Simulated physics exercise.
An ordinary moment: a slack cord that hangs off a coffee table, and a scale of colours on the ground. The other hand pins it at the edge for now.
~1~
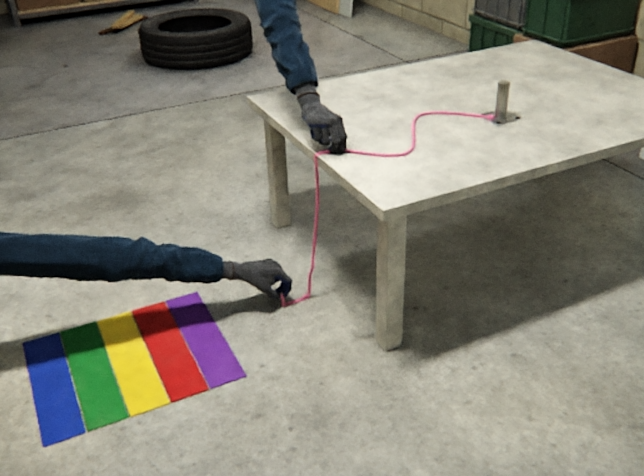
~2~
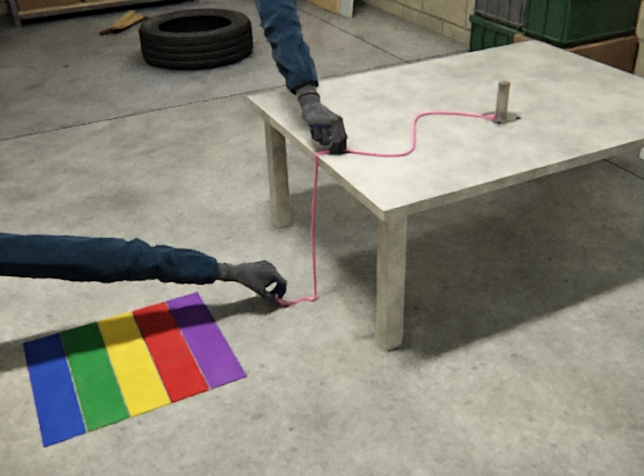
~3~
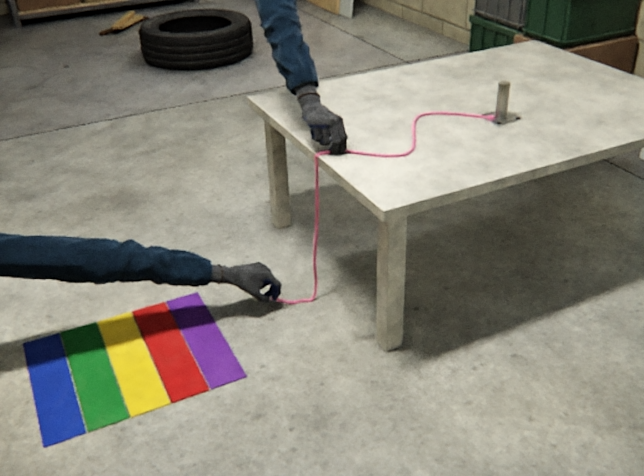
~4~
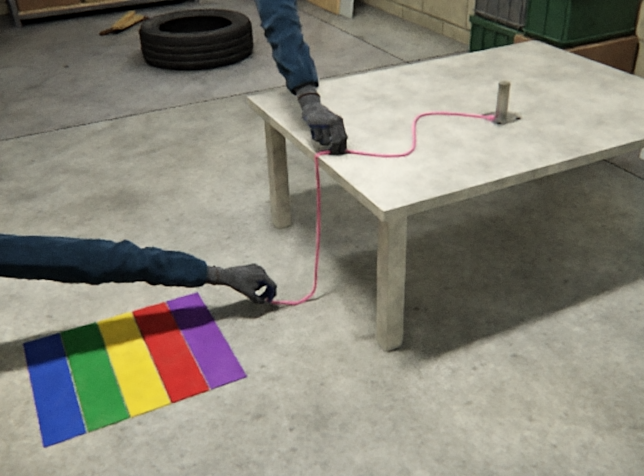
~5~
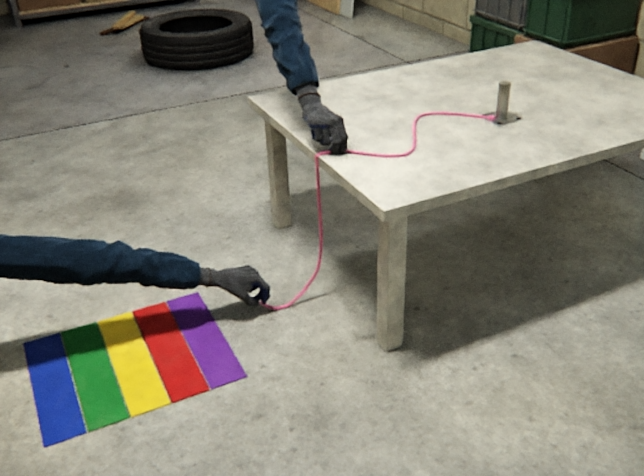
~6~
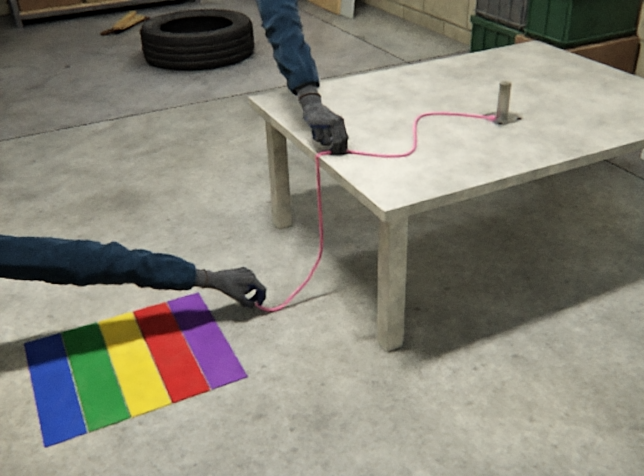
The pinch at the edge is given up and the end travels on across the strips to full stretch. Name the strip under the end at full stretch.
It halts on the green strip.
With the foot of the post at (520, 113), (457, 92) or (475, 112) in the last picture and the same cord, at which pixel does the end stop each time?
Try by try, around (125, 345), (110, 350) and (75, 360).
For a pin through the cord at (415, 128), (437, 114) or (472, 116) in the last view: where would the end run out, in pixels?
The places are (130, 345), (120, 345) and (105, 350).
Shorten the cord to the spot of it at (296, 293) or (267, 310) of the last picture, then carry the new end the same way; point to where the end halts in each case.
Near (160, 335) and (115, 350).
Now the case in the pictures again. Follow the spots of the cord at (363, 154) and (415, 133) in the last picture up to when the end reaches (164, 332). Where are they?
The first at (314, 181), the second at (386, 142).
Soon after, end near (163, 332); over red.
Then, end near (117, 347); over yellow.
At full stretch, end near (92, 355); over green. Over green.
